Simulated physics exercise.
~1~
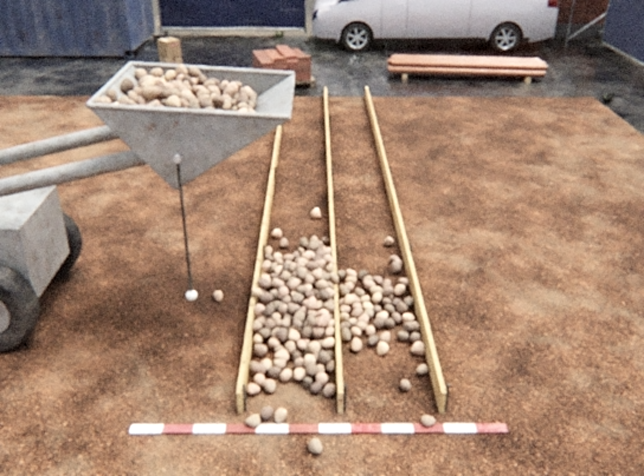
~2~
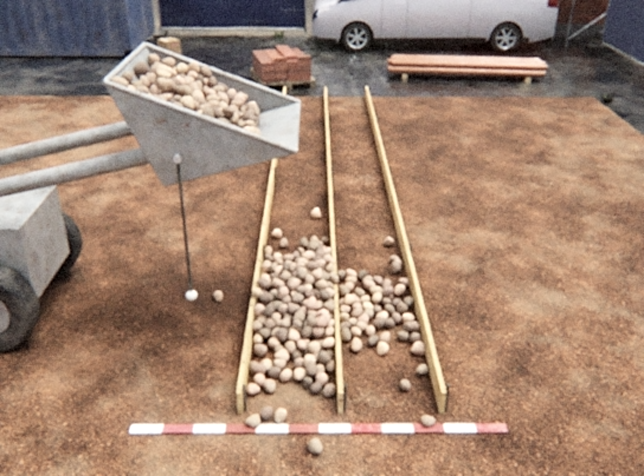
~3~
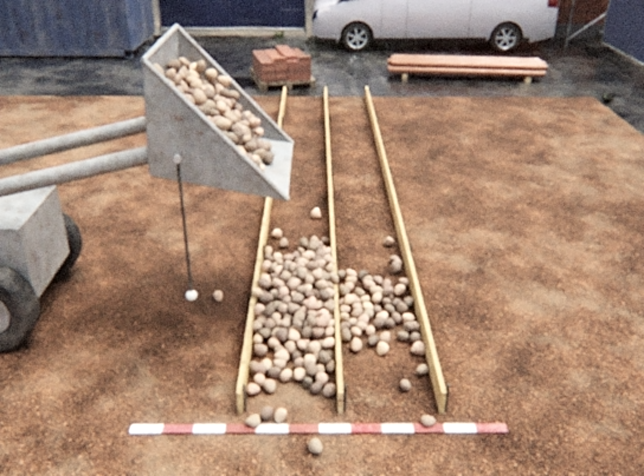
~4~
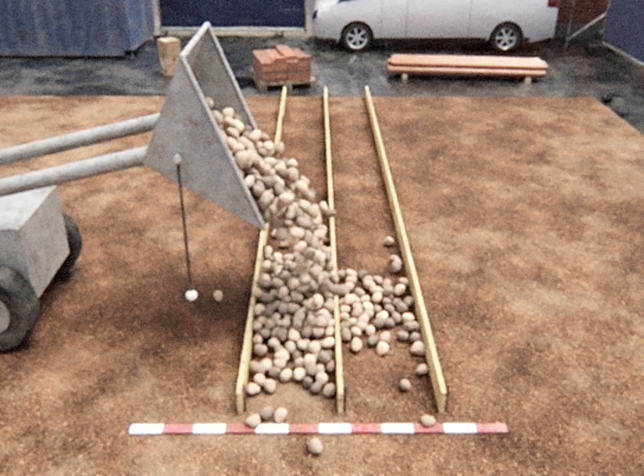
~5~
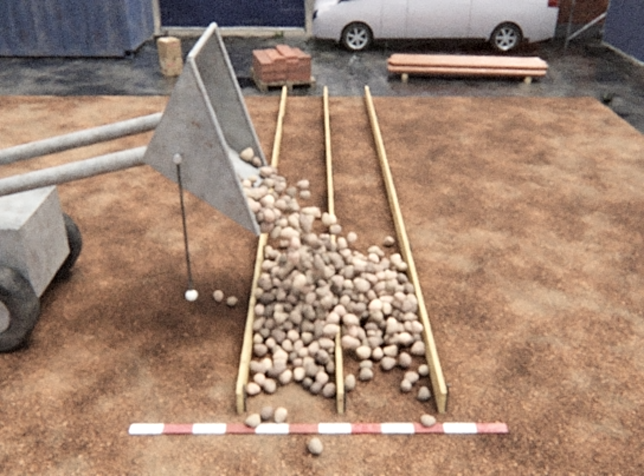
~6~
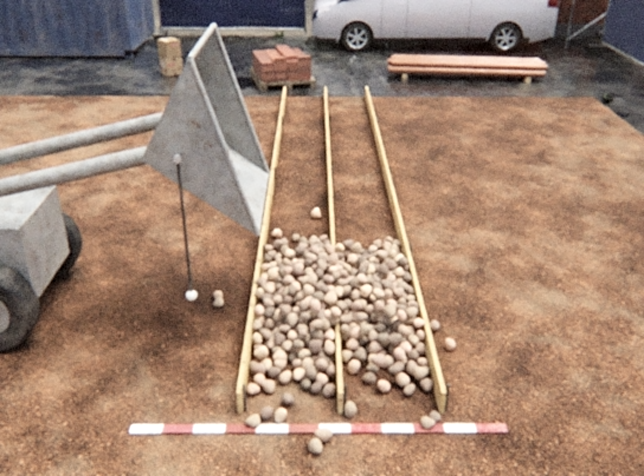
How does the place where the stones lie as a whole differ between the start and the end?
At the start the stones are split between the raised bucket on the left and a heap on the ground, mostly in the left bay. By the end they are, as a whole, lower and farther right, with the bucket empty and the stones spread across both bays.
